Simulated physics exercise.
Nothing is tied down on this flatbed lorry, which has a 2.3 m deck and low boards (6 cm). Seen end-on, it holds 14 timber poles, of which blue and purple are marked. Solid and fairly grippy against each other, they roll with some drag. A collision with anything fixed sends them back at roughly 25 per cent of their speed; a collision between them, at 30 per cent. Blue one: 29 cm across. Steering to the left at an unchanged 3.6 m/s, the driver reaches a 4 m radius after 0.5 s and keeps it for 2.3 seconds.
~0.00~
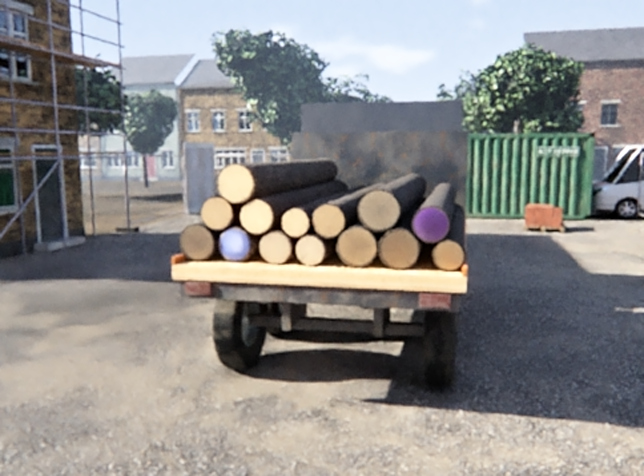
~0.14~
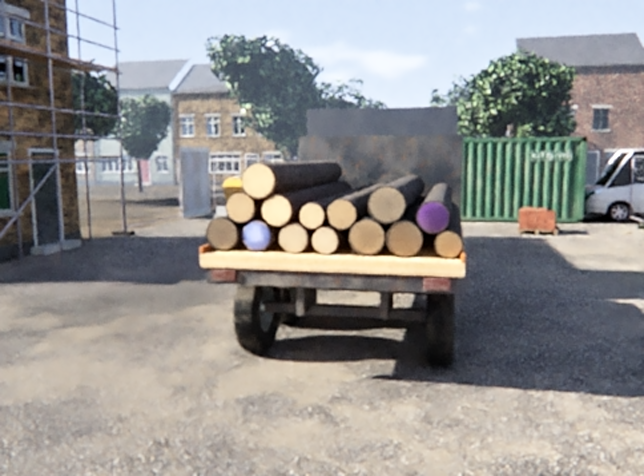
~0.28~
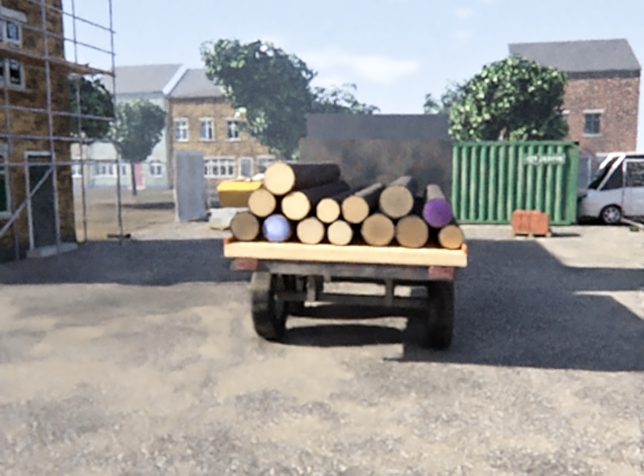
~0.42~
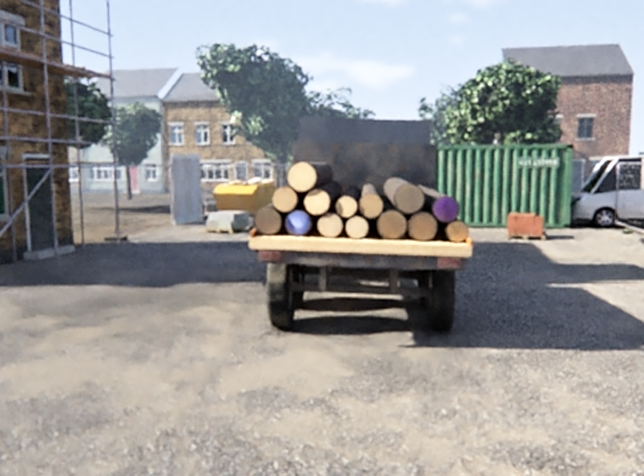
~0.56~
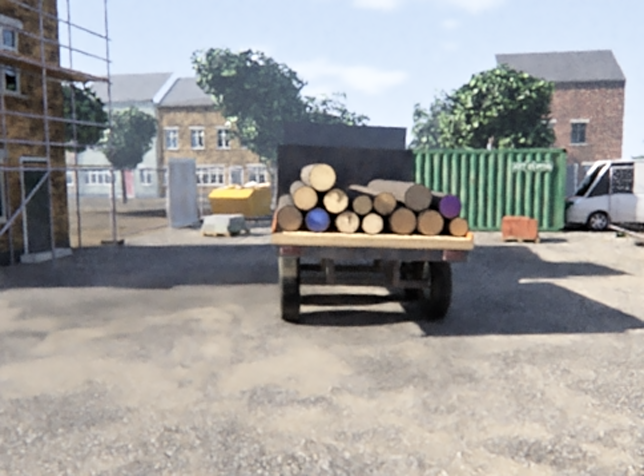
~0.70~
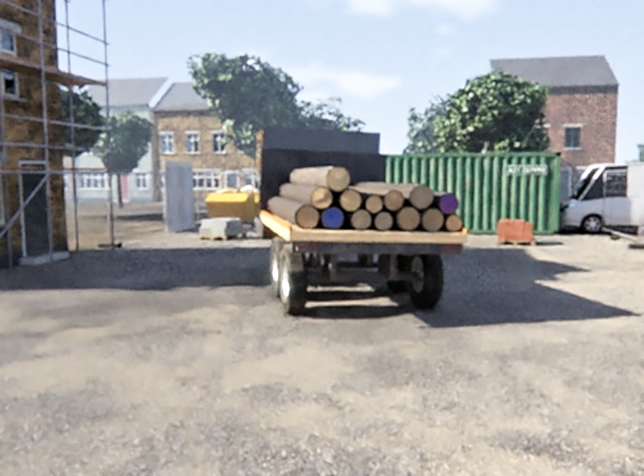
In the video, a flatbed vehicle stacked with timber poles, one with a blue end and another purple, moves away across a gravel yard, then turns left near a green container as its deck tilts slightly down to the right.
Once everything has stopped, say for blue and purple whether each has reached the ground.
Blue - no; purple - yes.
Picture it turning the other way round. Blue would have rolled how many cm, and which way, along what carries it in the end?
I'd expect some 0 centimetres to the left.
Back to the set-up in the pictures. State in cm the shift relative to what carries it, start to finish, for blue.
The blue one shifted 25.
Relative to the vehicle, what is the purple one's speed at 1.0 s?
It's going at around 1.0 m/s.
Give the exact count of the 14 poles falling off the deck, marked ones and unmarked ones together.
The count is 2.
Then, 1.0 s in, blue is on the deck, 75 cm from the left edge; purple is up on others, 5 cm from the right edge, rolling right; 0 of 14 are off.
Then, 1.2 s in, purple is over the right board and falling; still the same for blue; 1 of 14 is off.
In the end (3.4 s), blue is on the deck, 75 cm from the left edge; purple is over the right board and gone; 2 of 14 are off.
